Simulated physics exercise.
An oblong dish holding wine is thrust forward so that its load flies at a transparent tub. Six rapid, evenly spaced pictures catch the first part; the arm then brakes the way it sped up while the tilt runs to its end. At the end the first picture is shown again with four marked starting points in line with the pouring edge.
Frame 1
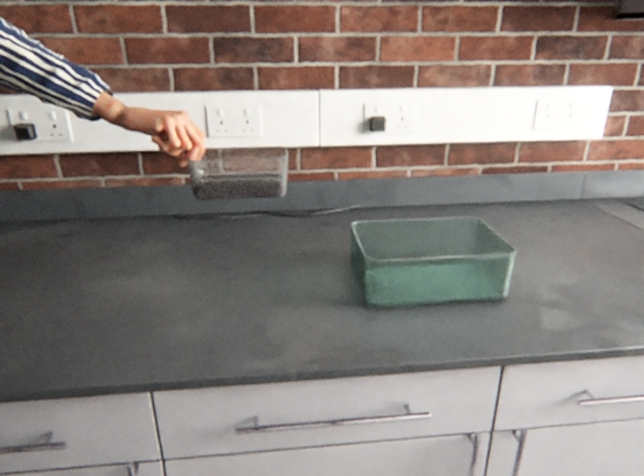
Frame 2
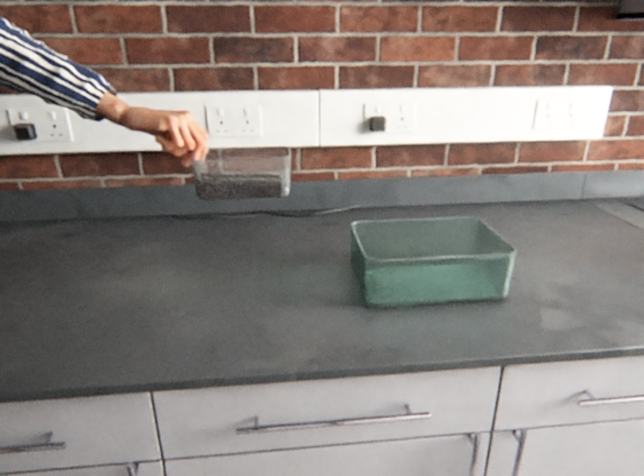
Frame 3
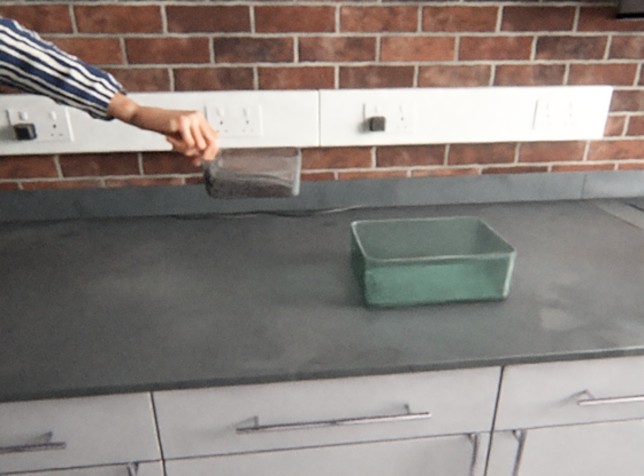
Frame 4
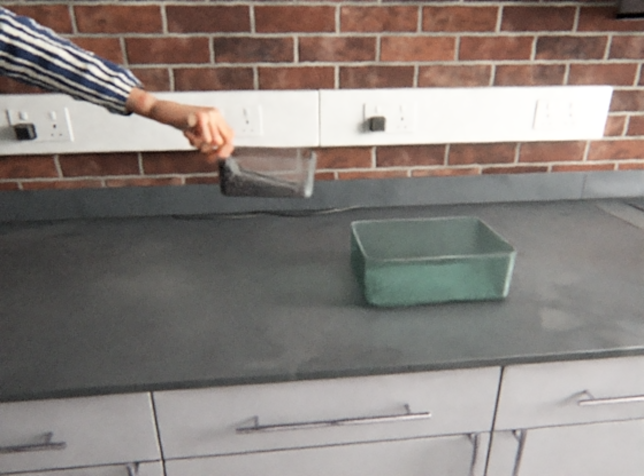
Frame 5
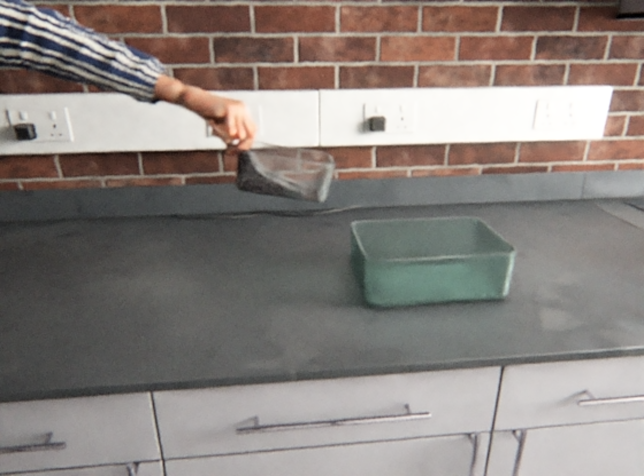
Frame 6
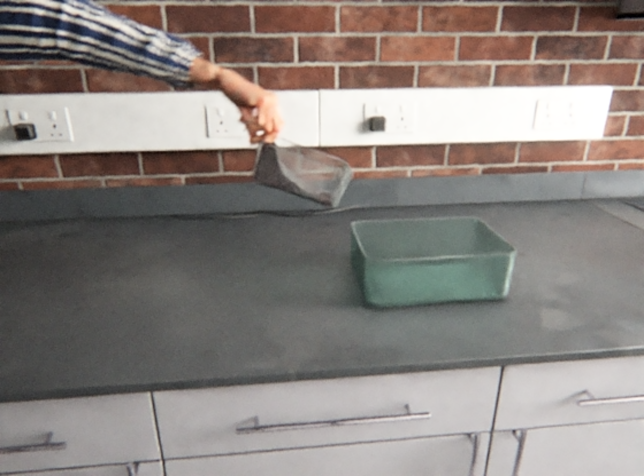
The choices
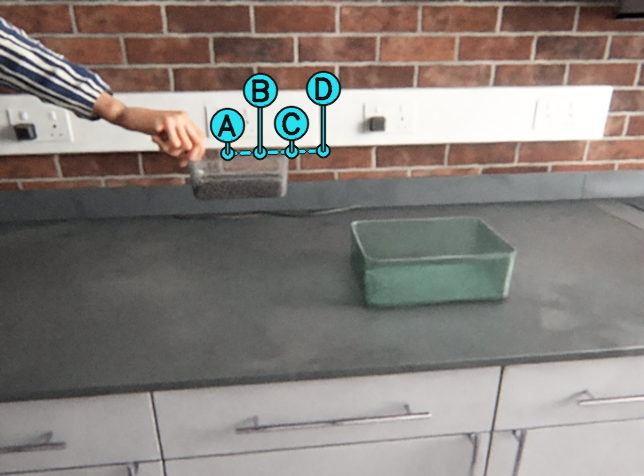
The clip shows a hand in a striped sleeve holding a small oblong dish with dark contents above a grey counter, moving it rightward, then tilting its right end downward while a transparent, greenish tub stays still.
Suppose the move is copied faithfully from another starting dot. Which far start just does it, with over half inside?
B will do.
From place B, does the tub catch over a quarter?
Yes, clearly.
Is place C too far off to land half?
No.
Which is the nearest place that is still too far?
A it is.
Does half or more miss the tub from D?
No, not at all.
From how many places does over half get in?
Three.
In cyan, A at (227, 153); B at (260, 152); C at (291, 151); D at (323, 150).
For place A, about 25 % lands in the tub, 70 % falls short and 5 % goes beside or beyond.
For place B, about 63 % lands in the tub, 32 % falls short and 5 % goes beside or beyond.
For place C, about 90 % lands in the tub, 3 % falls short and 7 % goes beside or beyond.
For place D, about 86 % lands in the tub, 2 % falls short and 12 % goes beside or beyond.
